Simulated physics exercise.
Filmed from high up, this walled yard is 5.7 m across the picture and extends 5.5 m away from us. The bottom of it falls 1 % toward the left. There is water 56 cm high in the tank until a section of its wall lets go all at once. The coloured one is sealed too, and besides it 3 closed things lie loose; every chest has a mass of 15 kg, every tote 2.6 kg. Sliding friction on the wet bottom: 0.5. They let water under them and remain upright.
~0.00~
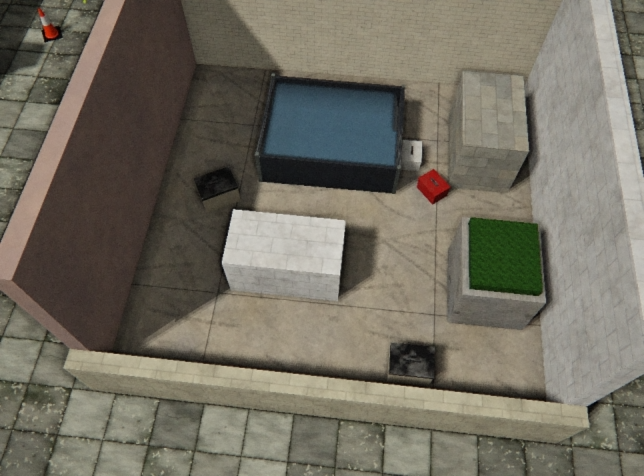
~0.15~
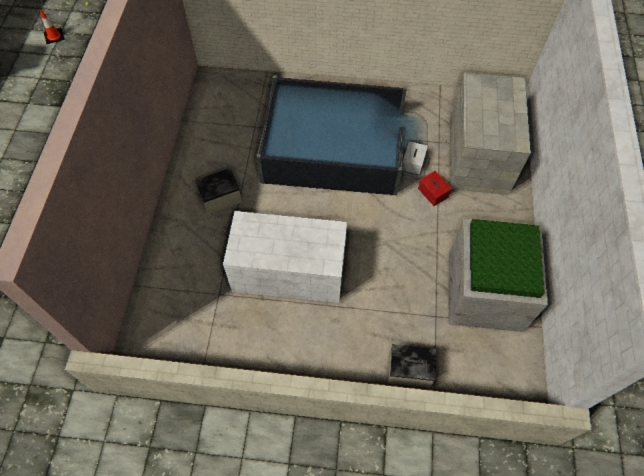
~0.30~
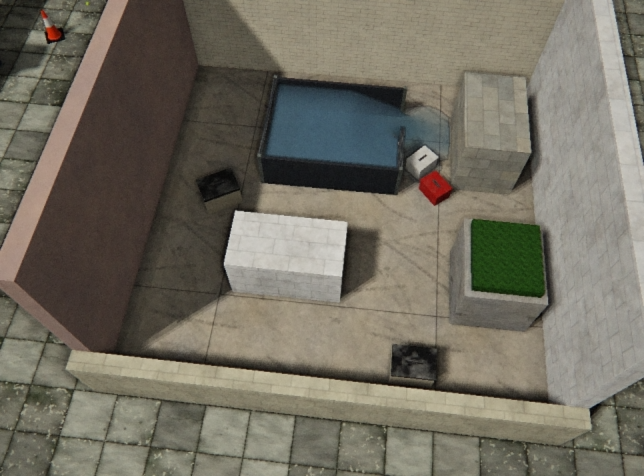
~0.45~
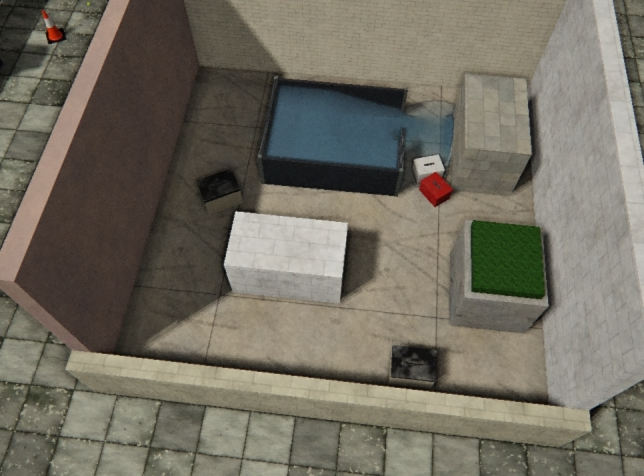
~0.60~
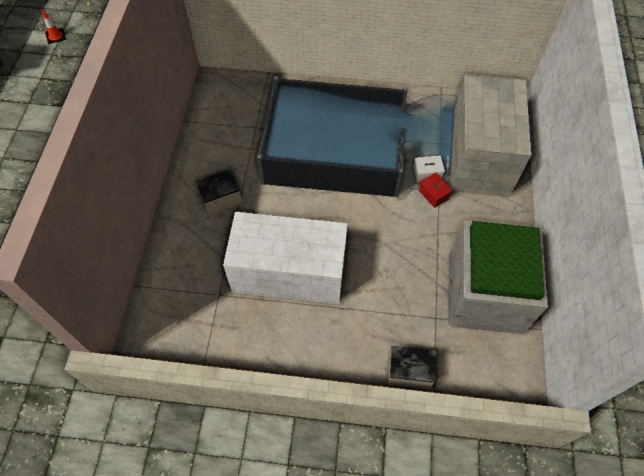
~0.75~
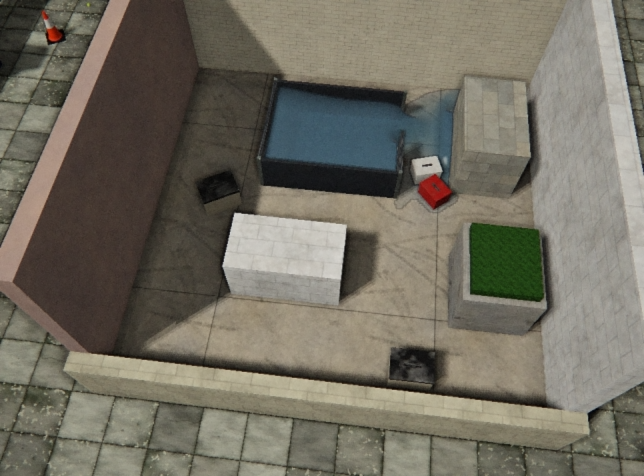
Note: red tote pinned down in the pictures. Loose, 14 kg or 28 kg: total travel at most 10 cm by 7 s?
Keeping it put takes more than either mass.
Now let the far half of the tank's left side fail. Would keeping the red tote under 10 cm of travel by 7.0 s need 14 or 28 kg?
Result: Lesser mass sufficient.
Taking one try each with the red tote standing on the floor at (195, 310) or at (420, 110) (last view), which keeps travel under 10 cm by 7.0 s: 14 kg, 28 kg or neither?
Try 1: Lesser mass sufficient. Try 2: Both insufficient.
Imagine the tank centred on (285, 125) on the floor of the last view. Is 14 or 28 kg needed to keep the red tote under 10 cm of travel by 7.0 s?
Lab note - in that case: No option works.
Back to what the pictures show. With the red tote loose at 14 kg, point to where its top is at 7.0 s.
Somewhere around (352, 290).
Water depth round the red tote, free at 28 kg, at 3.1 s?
7 cm, roughly.
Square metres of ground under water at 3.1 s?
That flooded area is roughly 16 m2.
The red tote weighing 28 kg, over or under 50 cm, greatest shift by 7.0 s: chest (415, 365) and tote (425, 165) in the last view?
Taking them as asked: Not beyond and beyond.
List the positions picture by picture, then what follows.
The red tote at (435, 182) rests on the ground; 2.9 m2 under water; 0 of 4 have shifted, in the first frame.
The red tote at (436, 184), on the bottom; water covers 3.3 m2; 0 of 4 have shifted, in the second frame.
The red tote at (437, 184), on the bottom; water covers 3.8 m2; 1 of 4 have shifted, in the third frame.
The red tote at (437, 185), on the bottom; water covers 4.2 m2; 1 of 4 have shifted, in the fourth frame.
The red tote at (437, 186) rests on the ground; water covers 4.5 m2; 1 of 4 have shifted, in the fifth frame.
The red tote at (436, 187), on the bottom; water covers 4.9 m2; 1 of 4 have shifted, in the sixth frame.
After 1.4 s the red tote would be 47 cm from its start with 14 kg and 18 cm from its start with 28 kg; 9 cm of water round it then.
After 3.1 s the red tote would be 175 cm from its start with 14 kg and 101 cm from its start with 28 kg; 7 cm of water round it then.
After 4.9 s the red tote would be 184 cm from its start with 14 kg and 101 cm from its start with 28 kg; 6 cm of water round it then.
After 7.0 s the red tote would be 211 cm from its start with 14 kg and 101 cm from its start with 28 kg; 5 cm of water round it then.
